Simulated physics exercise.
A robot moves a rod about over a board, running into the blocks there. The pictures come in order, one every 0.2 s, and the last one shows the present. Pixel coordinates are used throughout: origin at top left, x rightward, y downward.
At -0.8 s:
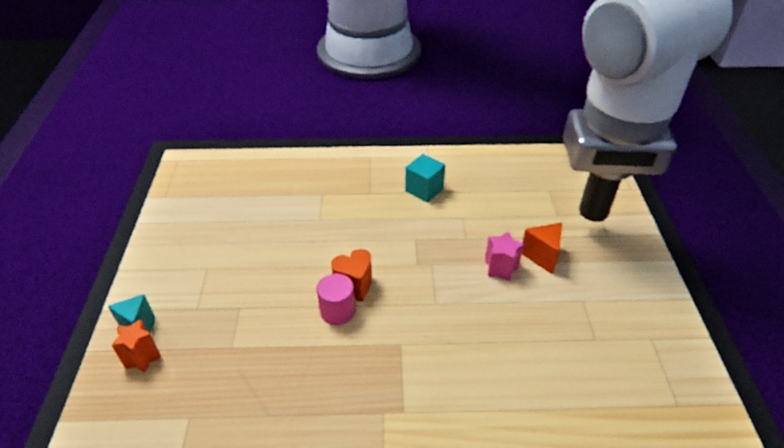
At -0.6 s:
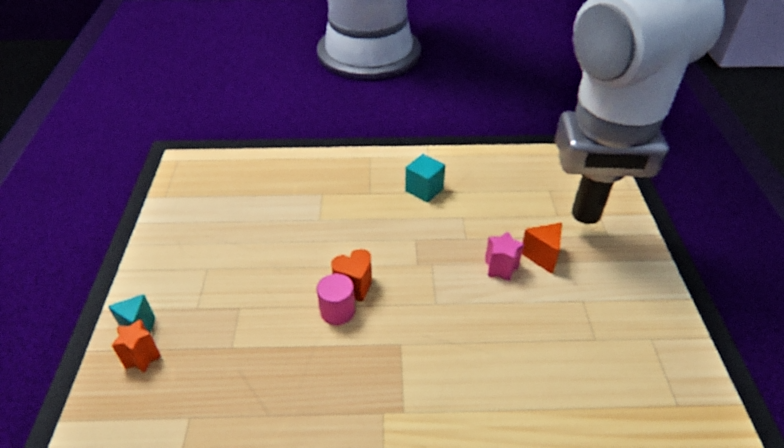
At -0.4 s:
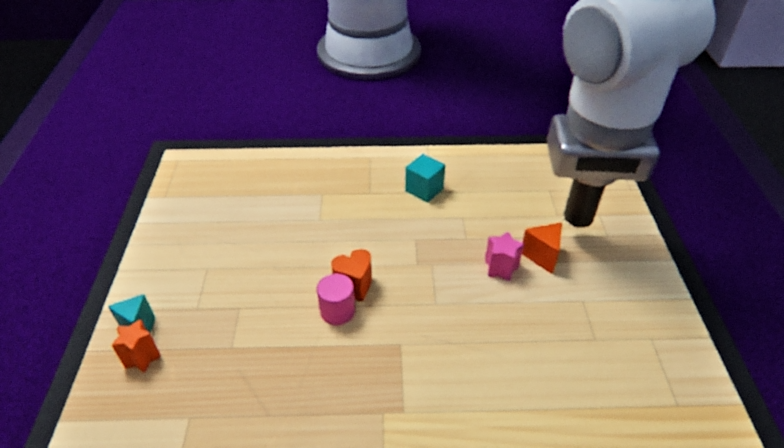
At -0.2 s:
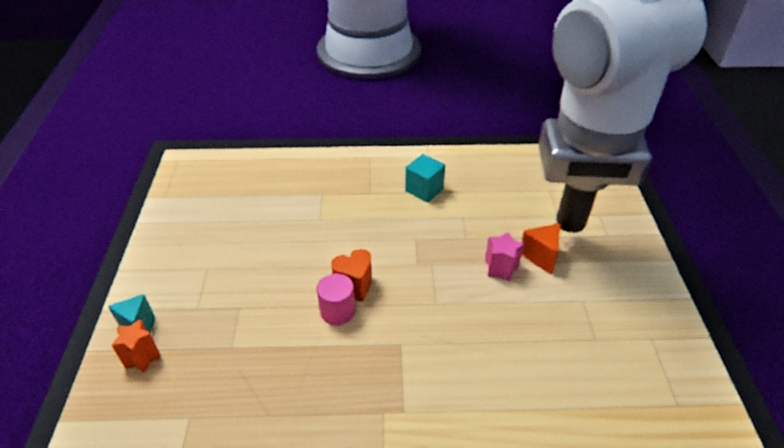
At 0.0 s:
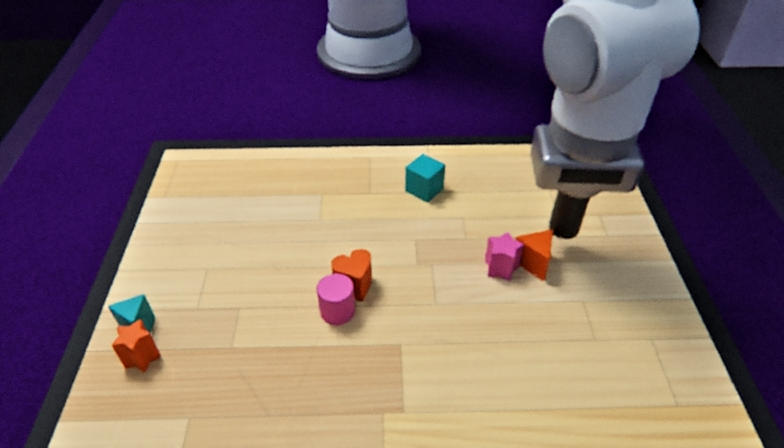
At the start, a robot arm holds a dark rod above and to the right of an orange triangular block beside a pink star on a wooden board. The rod moves slightly left and downward to the orange block, then nudges it a little left against the star, while the other blocks stay still.
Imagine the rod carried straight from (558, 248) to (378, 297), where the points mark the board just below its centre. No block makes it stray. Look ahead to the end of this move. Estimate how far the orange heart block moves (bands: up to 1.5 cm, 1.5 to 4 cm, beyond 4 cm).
The answer will be the short band, under 1.5 cm.
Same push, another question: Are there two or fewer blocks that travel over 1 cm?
Final answer: Yes.
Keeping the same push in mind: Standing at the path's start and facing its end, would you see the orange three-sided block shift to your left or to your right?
The shift goes left.
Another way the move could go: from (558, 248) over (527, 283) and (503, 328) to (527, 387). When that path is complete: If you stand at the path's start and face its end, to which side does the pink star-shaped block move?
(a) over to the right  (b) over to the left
a - over to the right.
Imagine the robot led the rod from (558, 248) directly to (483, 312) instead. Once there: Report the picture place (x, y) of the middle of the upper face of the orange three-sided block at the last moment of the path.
It comes to (456, 285).
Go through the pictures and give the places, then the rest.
The first frame shows rod tip (593, 213); block tops, pink round block (335, 287); orange heart block (353, 263); pink star-shaped block (506, 244); orange three-sided block (549, 233).
The second frame shows rod (586, 216); blocks unchanged.
The third frame shows rod (578, 219); blocks unchanged.
The fourth frame shows rod (570, 224); blocks unchanged.
The fifth frame shows rod (563, 230); pink round block (335, 287); orange heart block (353, 263); pink star-shaped block (506, 244); orange three-sided block (540, 241).
What follows on the original path. One third of the way, rod (503, 245); pink star-shaped block (471, 272), turned 35° clockwise; orange three-sided block (500, 261), turned 65° anticlockwise.
Two thirds of the way, rod (442, 261); pink star-shaped block (457, 282), turned 55° clockwise; orange three-sided block (483, 269).
At the end, rod (377, 280); pink round block in place; orange heart block (349, 262); pink star-shaped block (457, 282), turned 55° clockwise; orange three-sided block (483, 269), turned 140° anticlockwise.
